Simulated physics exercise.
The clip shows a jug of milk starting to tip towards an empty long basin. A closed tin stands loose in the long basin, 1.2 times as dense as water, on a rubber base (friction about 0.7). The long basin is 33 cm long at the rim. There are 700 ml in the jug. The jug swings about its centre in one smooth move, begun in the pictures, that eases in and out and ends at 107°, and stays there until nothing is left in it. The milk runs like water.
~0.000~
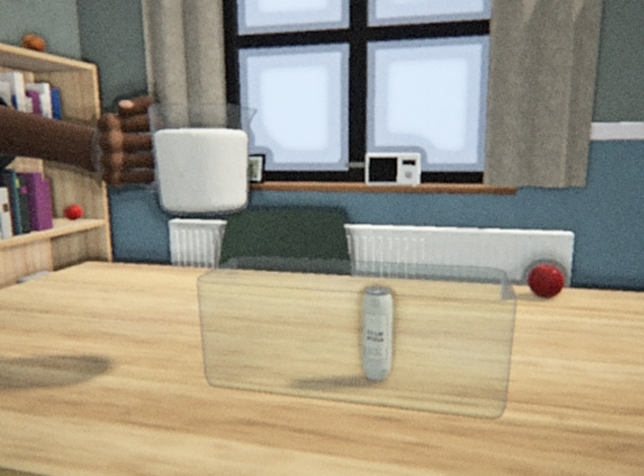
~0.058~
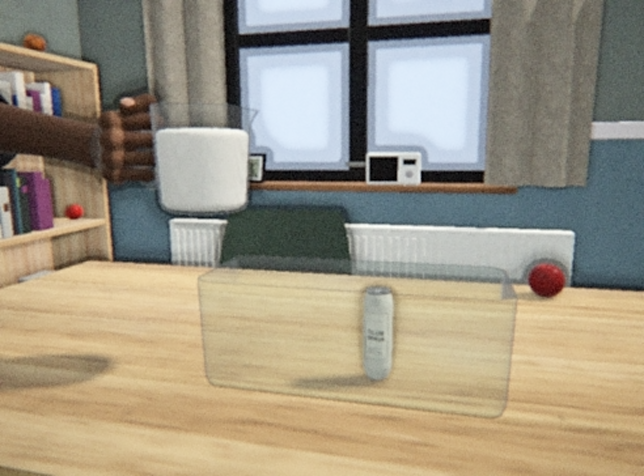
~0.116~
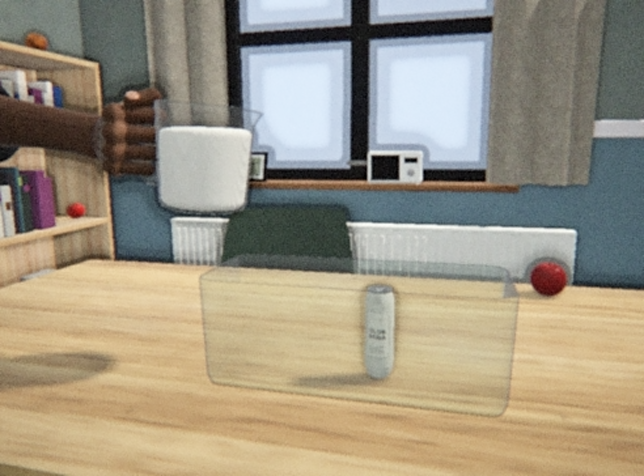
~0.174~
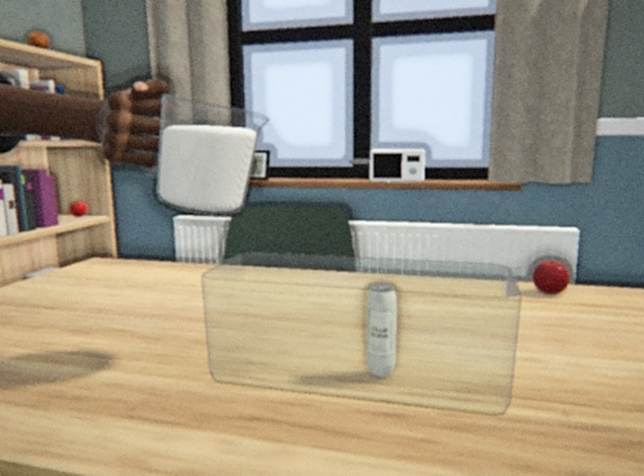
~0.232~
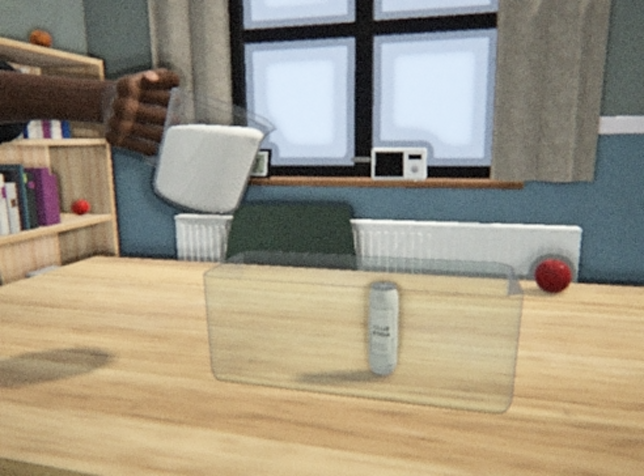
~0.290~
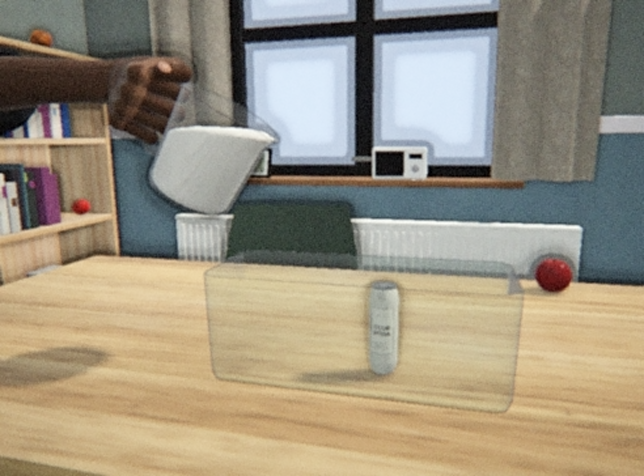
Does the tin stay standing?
The tin keeps standing.
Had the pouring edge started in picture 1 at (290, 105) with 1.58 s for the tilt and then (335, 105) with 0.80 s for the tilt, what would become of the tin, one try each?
First it falls; then it falls.
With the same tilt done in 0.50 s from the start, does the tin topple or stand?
The tin keeps standing.
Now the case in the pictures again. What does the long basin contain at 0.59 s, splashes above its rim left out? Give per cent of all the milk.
Some 14 per cent.
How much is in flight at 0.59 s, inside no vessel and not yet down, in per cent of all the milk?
Some 24 per cent.
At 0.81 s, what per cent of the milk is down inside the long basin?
Some 76 per cent.
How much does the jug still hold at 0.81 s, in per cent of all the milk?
About 14 per cent.
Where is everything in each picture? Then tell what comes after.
The first frame shows tilt 0°; pouring edge (256, 108); surface from (164, 134) to (245, 132); the long basin's rim runs from (219, 269) to (510, 285); the tin's top is at (378, 295).
The second frame shows tilt 1°; pouring edge (258, 109); surface from (166, 133) to (246, 132).
The third frame shows tilt 5°; pouring edge (262, 112); surface from (169, 131) to (250, 132).
The fourth frame shows tilt 12°; pouring edge (269, 118); surface from (173, 131) to (255, 131).
The fifth frame shows tilt 21°; pouring edge (275, 128); surface from (175, 134) to (262, 132).
The sixth frame shows tilt 31°; pouring edge (279, 141); surface from (172, 141) to (274, 135).
By 0.59 s the tilt is 90° and 61 per cent is still to pour; the tin stands where it began.
By 0.81 s the tilt is 107° and 13 per cent is still to pour; the tin stands where it began.
By 1.05 s the tilt is 107° and 1 per cent is still to pour; the tin stands where it began.
By 1.30 s the tilt is 107° and 0 per cent is still to pour; the tin stands where it began.
At rest the tin stands where it began.
